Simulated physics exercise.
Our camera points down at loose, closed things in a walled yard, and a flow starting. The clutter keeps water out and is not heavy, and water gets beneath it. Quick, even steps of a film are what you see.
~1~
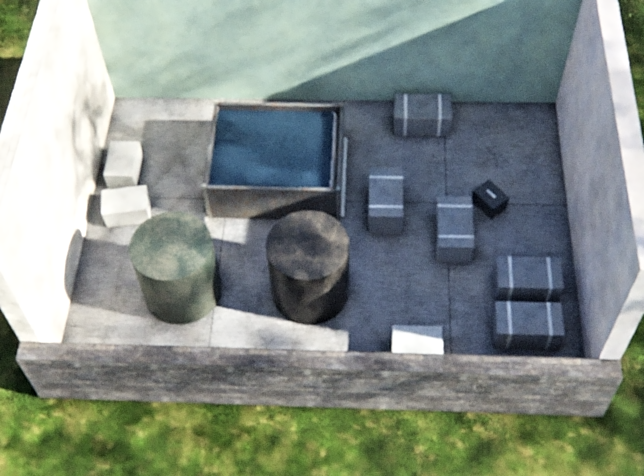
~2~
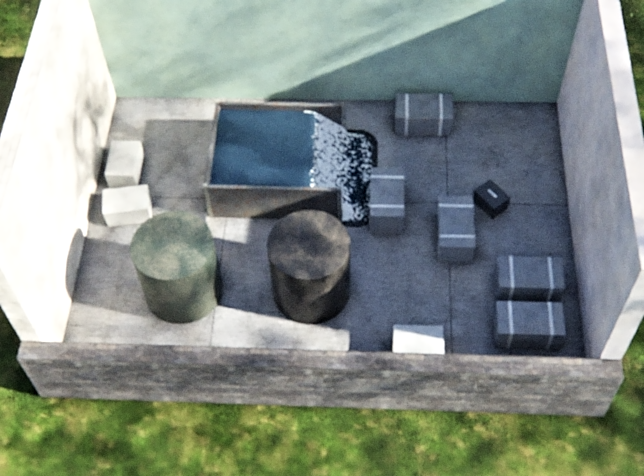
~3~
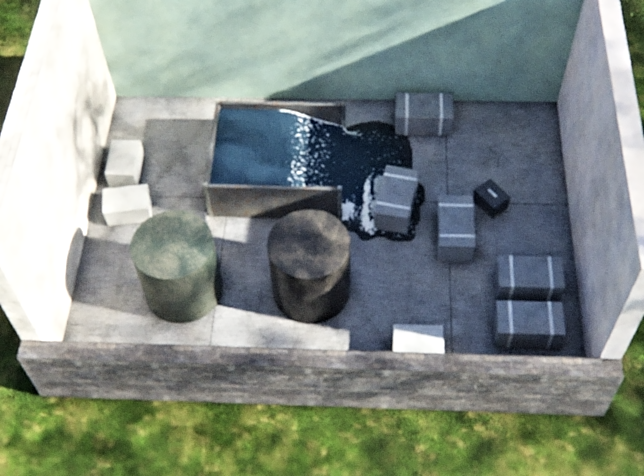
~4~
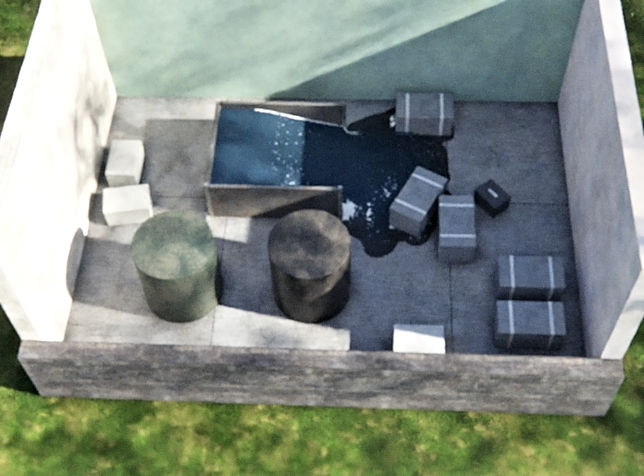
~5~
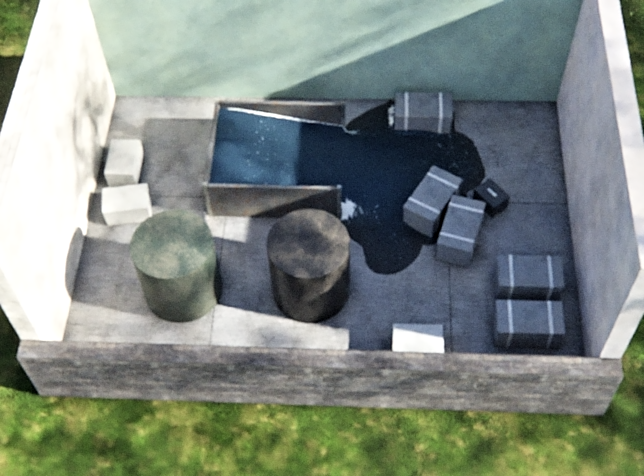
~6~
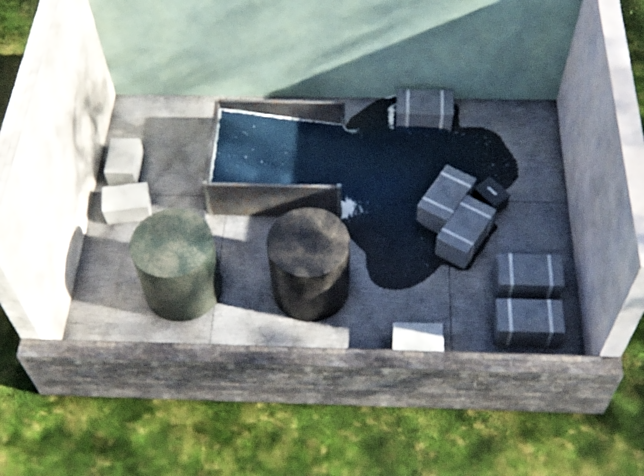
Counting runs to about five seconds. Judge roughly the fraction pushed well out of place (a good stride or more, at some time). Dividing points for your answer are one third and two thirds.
Answer: A share of two thirds or more.
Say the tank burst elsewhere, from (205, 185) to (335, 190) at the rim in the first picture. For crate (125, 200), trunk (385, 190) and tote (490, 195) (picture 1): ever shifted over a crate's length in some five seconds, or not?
Taking them in order, covered the distance, short of it, short of it.
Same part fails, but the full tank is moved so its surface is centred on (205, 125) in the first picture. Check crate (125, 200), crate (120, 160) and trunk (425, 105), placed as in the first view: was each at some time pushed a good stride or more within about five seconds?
Short of it, short of it, covered the distance.
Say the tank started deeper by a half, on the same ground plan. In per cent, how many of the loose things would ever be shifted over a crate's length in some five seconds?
Close to 70 in a hundred, give or take.
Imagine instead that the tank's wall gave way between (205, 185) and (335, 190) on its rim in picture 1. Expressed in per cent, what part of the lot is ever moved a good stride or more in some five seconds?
That works out to some 50 %.
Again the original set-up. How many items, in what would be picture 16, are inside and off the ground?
The total here is 5.
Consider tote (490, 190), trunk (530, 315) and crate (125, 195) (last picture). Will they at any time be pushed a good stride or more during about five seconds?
Object by object as listed: Got well clear, then got well clear, then kept nearby.
A moment on, 1 of 10 are well off their spots; 1 afloat.
Next, 4 of 10 are well off their spots; 5 afloat.
Later, 5 of 10 are well off their spots; 6 afloat.
In the end, 7 of 10 are well off their spots, and 7 have been at some point; 6 afloat.
